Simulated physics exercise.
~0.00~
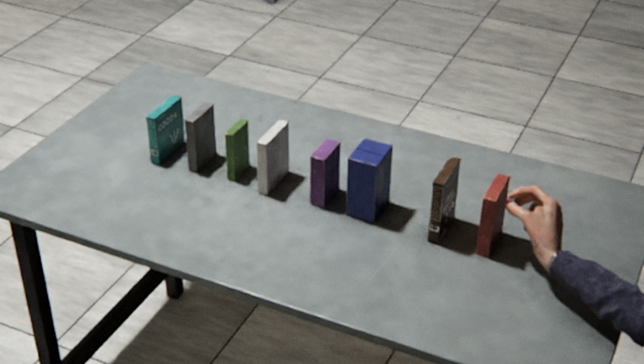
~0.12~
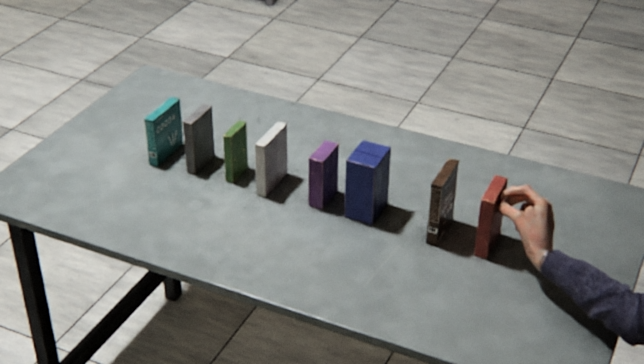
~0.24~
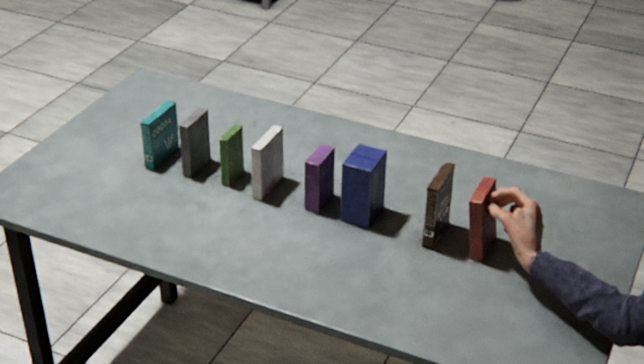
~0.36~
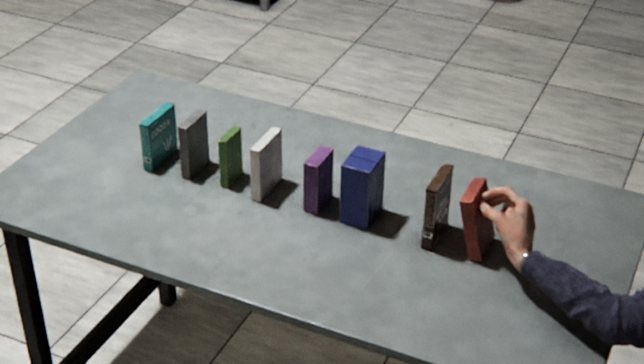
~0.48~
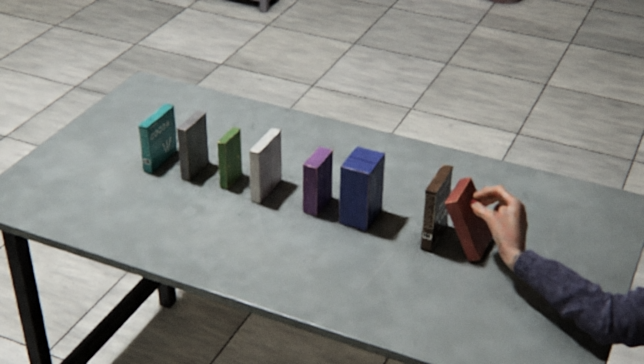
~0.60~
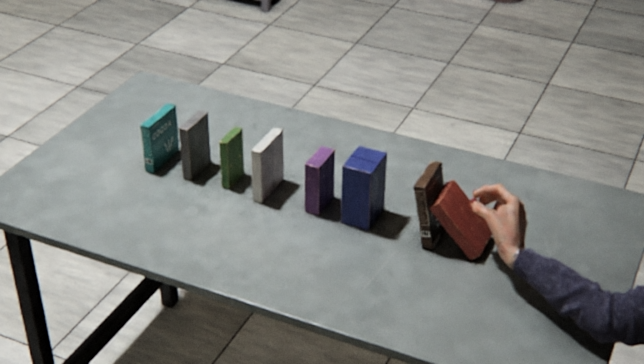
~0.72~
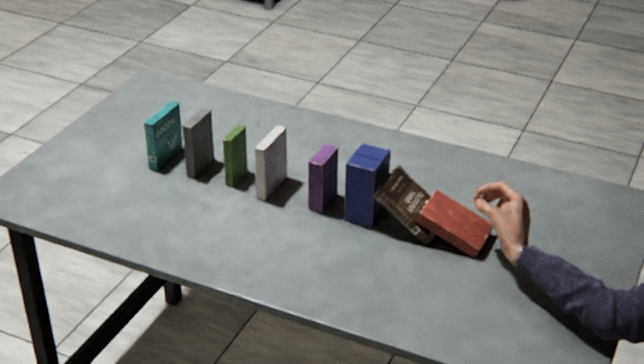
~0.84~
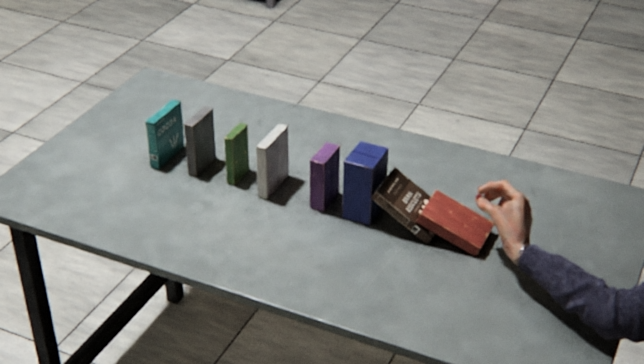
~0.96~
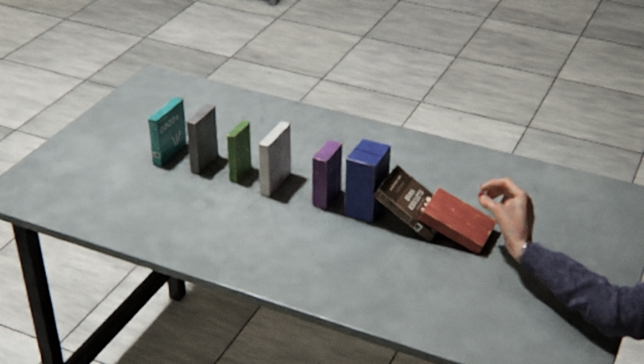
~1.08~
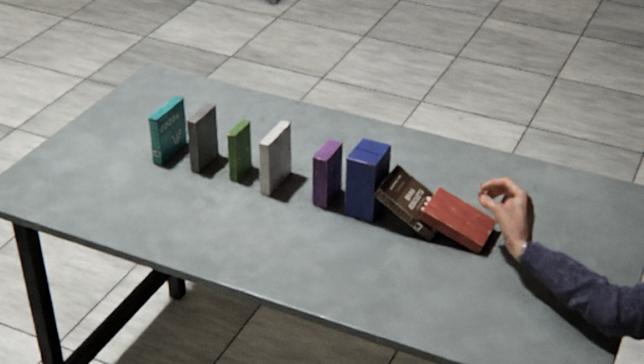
At first, eight upright boxes and blocks stand in a spaced row across a grey table, with a hand touching the top of the red board at the right end. The hand slowly pushes the red board, which leans to the left toward the brown packet. The red board then drops against the packet, and the packet tips left until it meets the large blue block. The hand stays hovering behind them. In the end, the brown packet rests slanted by the blue block with the red board toppled against it, while the blue, purple, white, green, grey and turquoise pieces still stand.
